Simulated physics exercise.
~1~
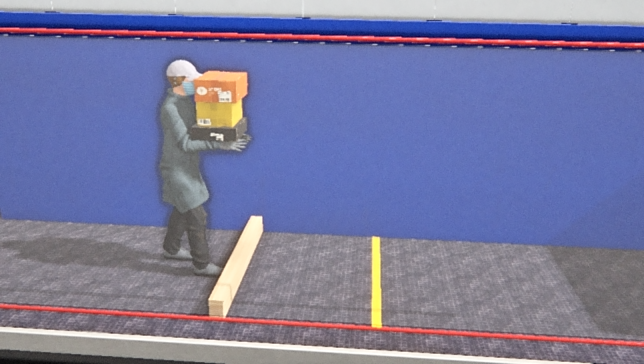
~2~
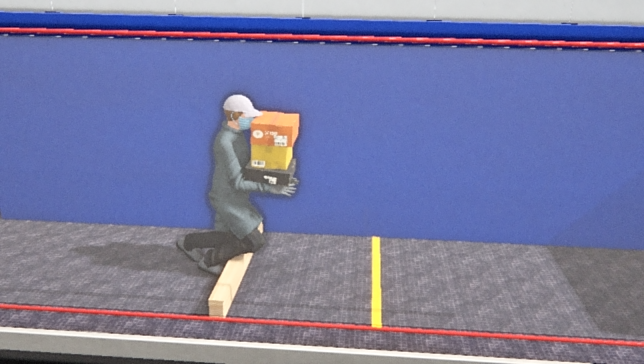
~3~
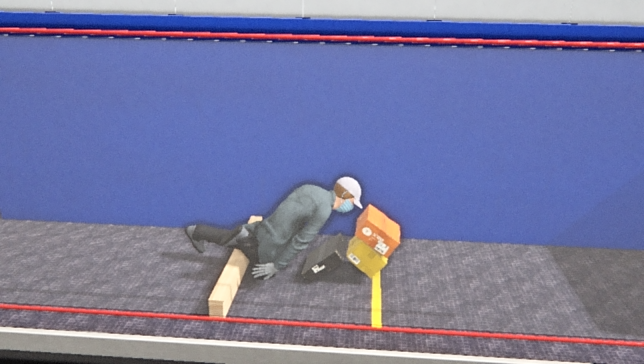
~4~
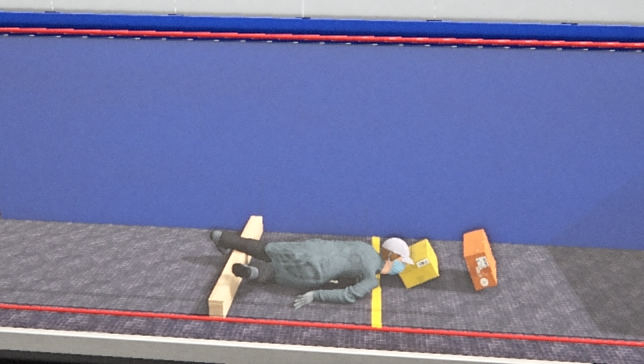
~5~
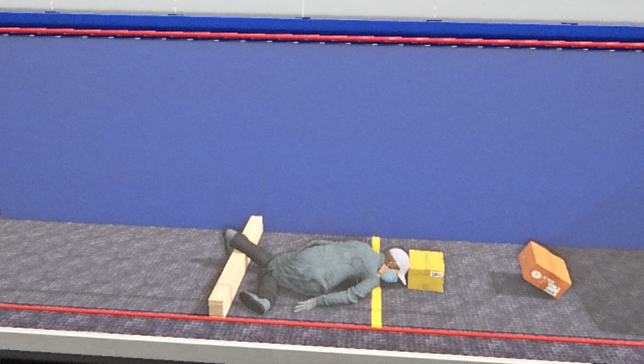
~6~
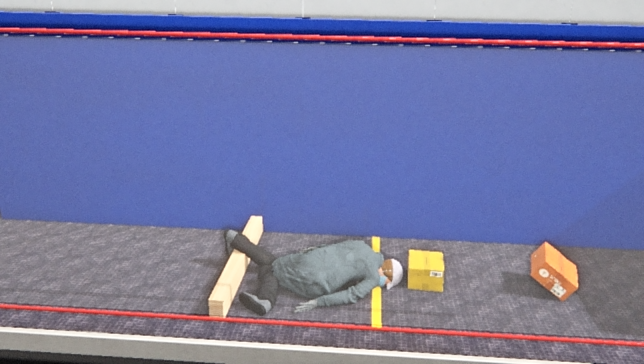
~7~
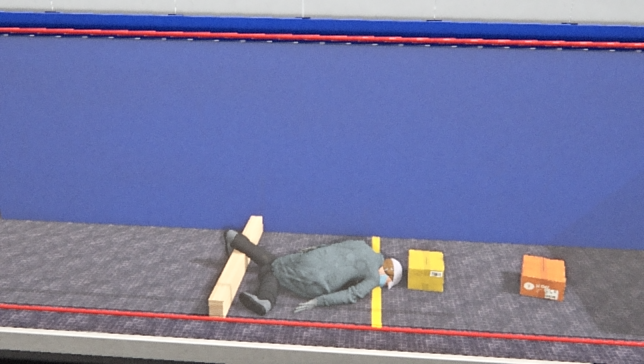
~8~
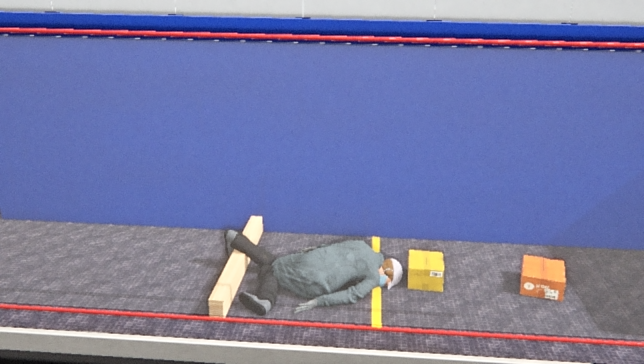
A masked person in a white cap carrying three stacked boxes tripped over a wooden beam and fell flat, spilling the load to the right; the yellow box stopped just past the yellow line and the orange one tumbled farther before settling.
